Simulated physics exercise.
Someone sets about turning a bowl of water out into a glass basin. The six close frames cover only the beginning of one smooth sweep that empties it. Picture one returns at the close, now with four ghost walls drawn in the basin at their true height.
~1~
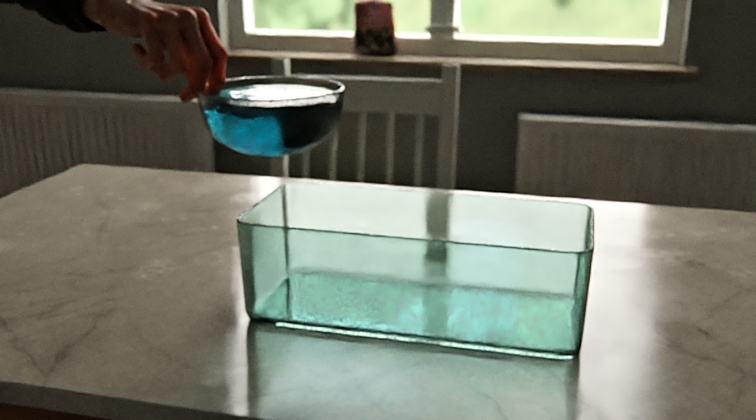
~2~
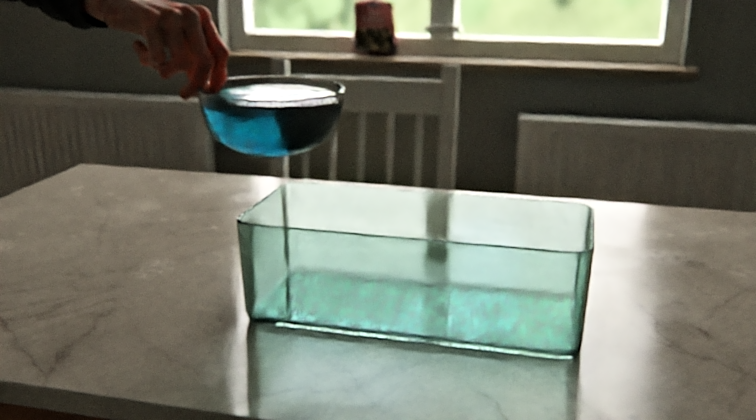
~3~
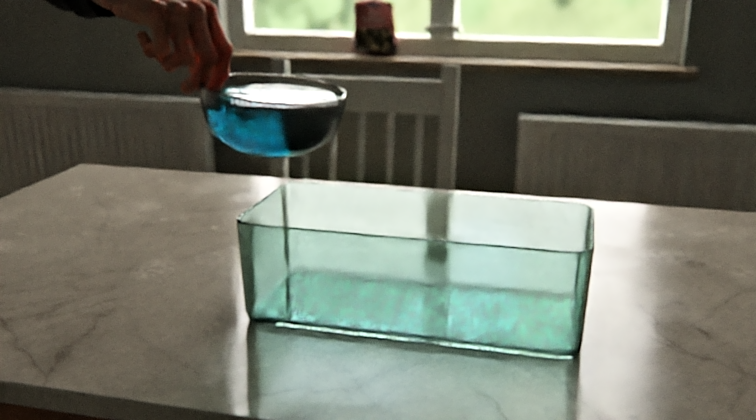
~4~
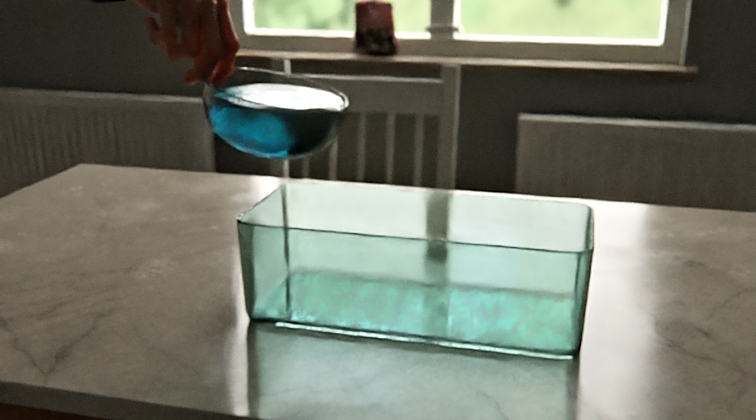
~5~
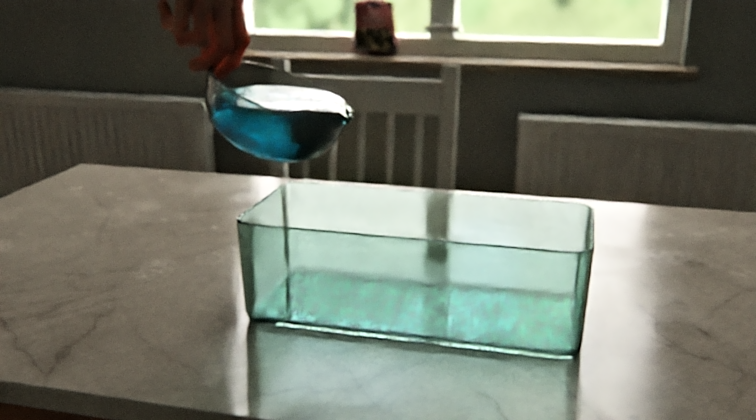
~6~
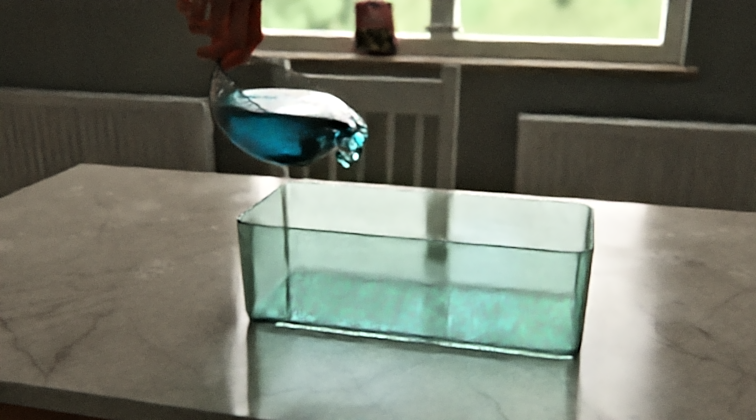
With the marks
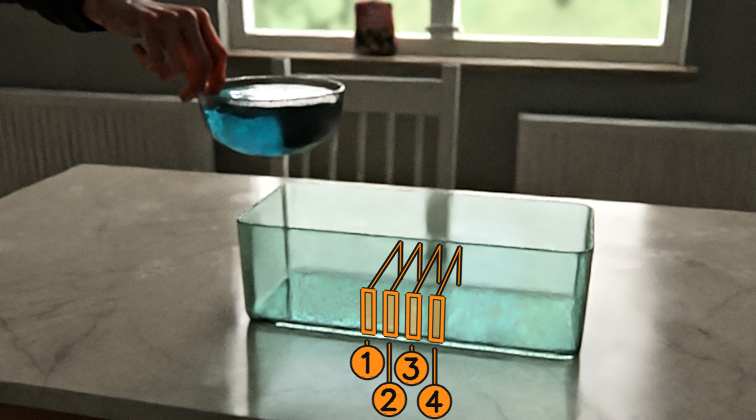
The clip shows a hand holding a clear glass bowl of blue water above a rectangular glass basin on a table; the hand gradually tilts the bowl to the right, and water begins coming over its lip.
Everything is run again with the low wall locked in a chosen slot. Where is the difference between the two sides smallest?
Use slot 1.
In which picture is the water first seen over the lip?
Picture 5.
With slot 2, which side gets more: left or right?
The left side.
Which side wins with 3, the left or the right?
The left one.
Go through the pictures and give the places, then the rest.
Upright, lip at (338, 90); basin from (247, 317) to (581, 356); nothing has left yet.
Upright, lip at (339, 92); nothing has left yet.
Tipped about 6°, lip at (340, 97); nothing has left yet.
Tipped about 12°, lip at (342, 106); nothing has left yet.
Tipped about 21°, lip at (344, 117); water is over the lip, down to (348, 121).
Tipped about 32°, lip at (343, 131); water is over the lip, down to (347, 164).
On the marked copy, 1 at (367, 340); 2 at (389, 343); 3 at (411, 346); 4 at (434, 349).
For slot 1, about 47 % ends left of the wall and 53 % right of it.
For slot 2, about 80 % ends left of the wall and 19 % right of it.
For slot 3, about 96 % ends left of the wall and 4 % right of it.
For slot 4, about 92 % ends left of the wall and 7 % right of it.
